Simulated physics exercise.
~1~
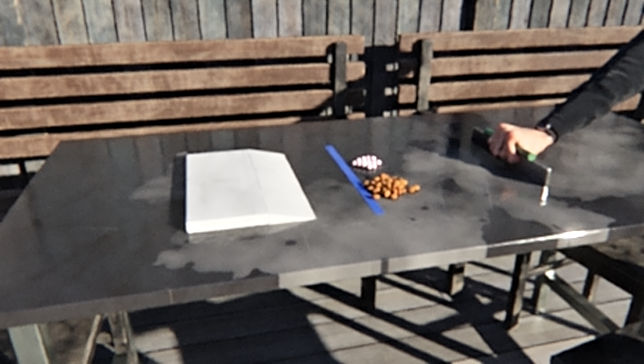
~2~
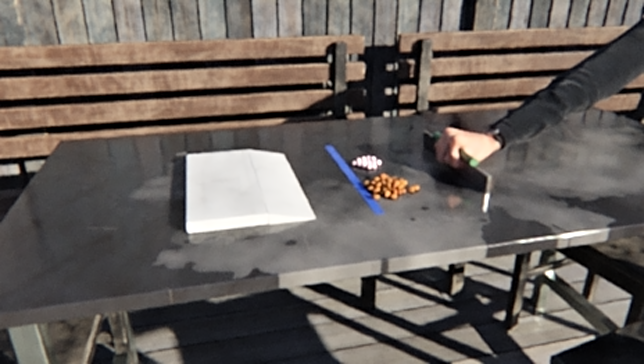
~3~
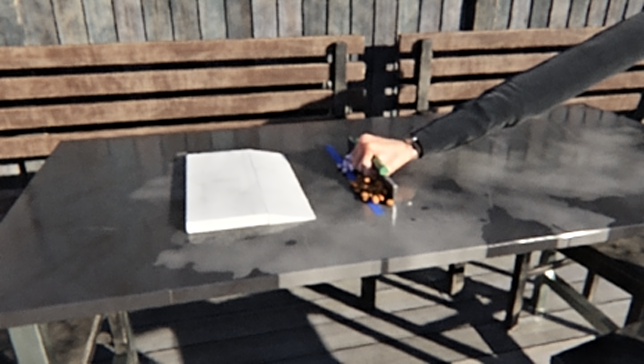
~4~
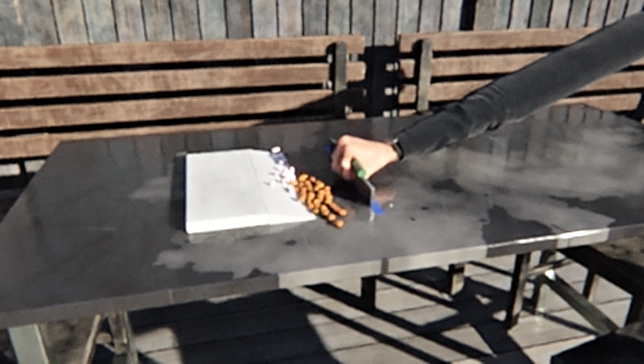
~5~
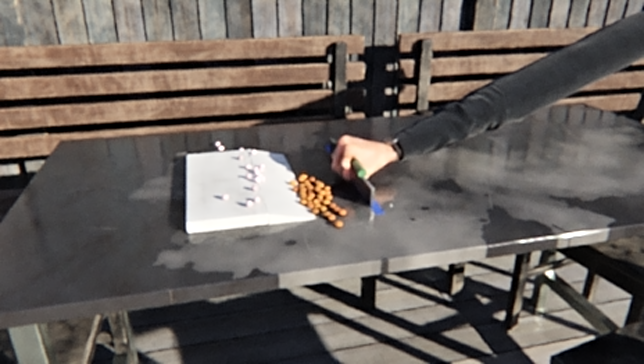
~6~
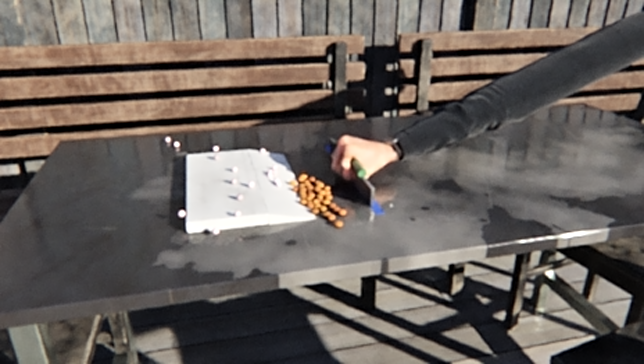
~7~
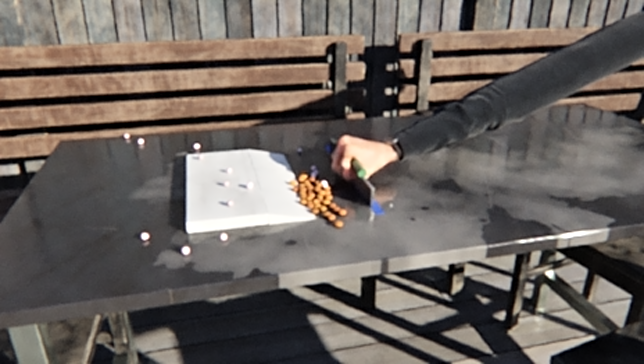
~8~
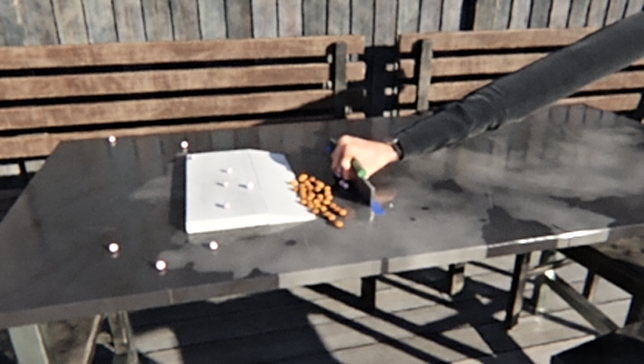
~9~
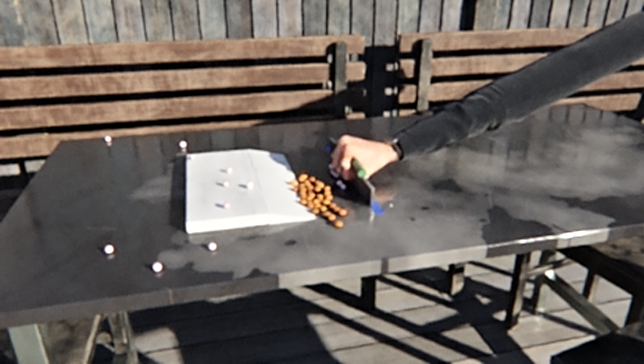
A hand swept a blade left across a dark table, pushing orange-brown pieces and small pale balls, and stopped at the blue tape. The brown pieces stayed bunched against the white ramp's edge, while the pale balls scattered over it, some ending up beyond.
